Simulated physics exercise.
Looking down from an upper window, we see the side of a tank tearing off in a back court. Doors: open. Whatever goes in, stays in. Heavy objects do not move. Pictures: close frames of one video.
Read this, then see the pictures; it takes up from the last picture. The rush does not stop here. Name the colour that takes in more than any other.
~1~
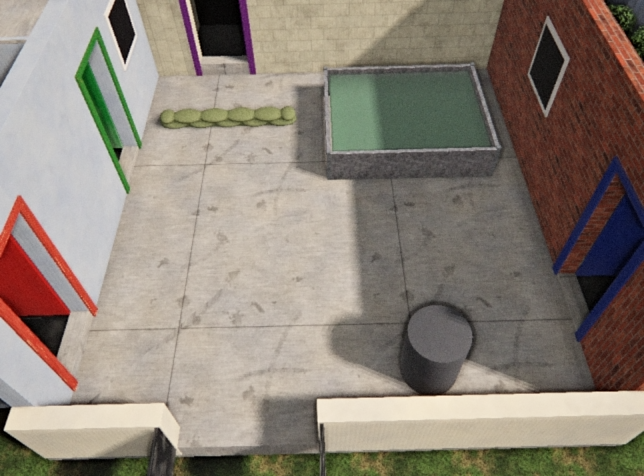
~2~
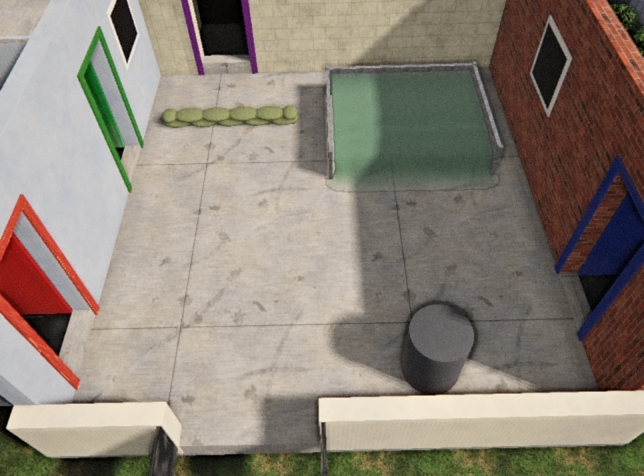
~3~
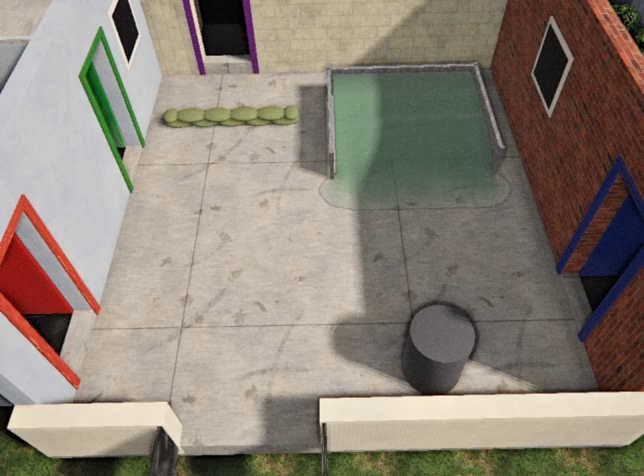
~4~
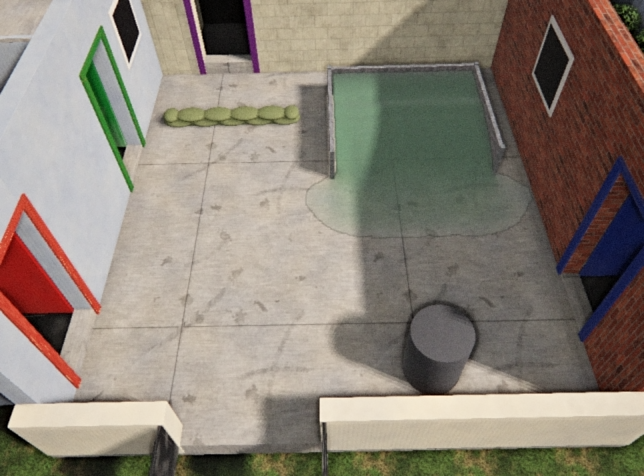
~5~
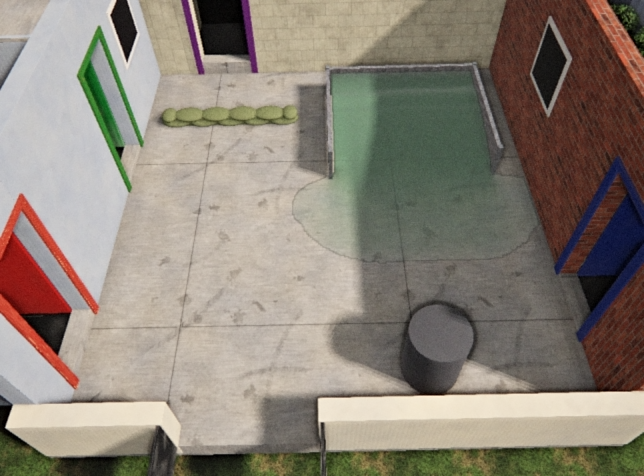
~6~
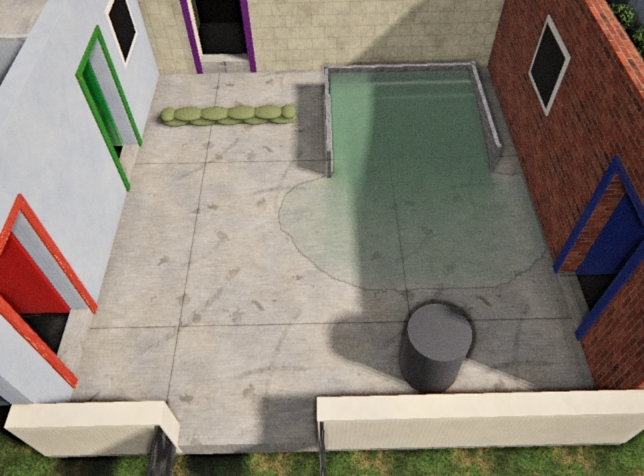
Blue.
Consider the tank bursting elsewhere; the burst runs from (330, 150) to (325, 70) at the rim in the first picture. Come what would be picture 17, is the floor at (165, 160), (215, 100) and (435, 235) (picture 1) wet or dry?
Soaked, soaked, untouched.
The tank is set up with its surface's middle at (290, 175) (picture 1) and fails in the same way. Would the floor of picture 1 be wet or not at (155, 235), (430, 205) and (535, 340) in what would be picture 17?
Result, in order: Unaffected; unaffected; affected.
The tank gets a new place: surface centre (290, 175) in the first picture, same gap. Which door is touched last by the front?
Answer: The purple door.
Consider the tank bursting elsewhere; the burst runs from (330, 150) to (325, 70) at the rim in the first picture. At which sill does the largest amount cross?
Most of it gets in at the green-painted one.
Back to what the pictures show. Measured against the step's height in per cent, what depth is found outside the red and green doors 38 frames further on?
Some 90 percent, then some 0 percent.
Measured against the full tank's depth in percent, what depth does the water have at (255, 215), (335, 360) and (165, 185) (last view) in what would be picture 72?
Approx. values, in order: 12 %, 8 %, 10 %.
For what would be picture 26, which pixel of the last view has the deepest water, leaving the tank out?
Answer: (470, 417).
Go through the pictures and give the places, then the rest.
The first frame shows the tank at (405, 110) is whole and still.
In the second frame, water pours out at (412, 168) and has run to (493, 181).
In the third frame, the front is at (505, 190), out from the gap at (413, 169).
In the fourth frame, water pours out at (414, 169) and has run to (518, 207).
In the fifth frame, the front is at (532, 219), out from the gap at (412, 169).
In the sixth frame, the front is at (509, 273), out from the gap at (410, 169).
A moment on, water covers 35 % of the floor; green door not reached, red door not reached, purple door not reached, blue door wet at the sill, nothing in.
Next, water covers 45 % of the floor; green door not reached, red door not reached, purple door not reached, blue door a trickle in.
Then, water covers 50 % of the floor; green door not reached, red door not reached, purple door not reached, blue door some in.
Later, water covers 60 % of the floor; green door not reached, red door wet at the sill, nothing in, purple door not reached, blue door a lot in.
In the end, water covers 90 % of the floor; green door wet at the sill, nothing in, red door wet at the sill, nothing in, purple door wet at the sill, nothing in, blue door a lot in; the blue door has let in the most.
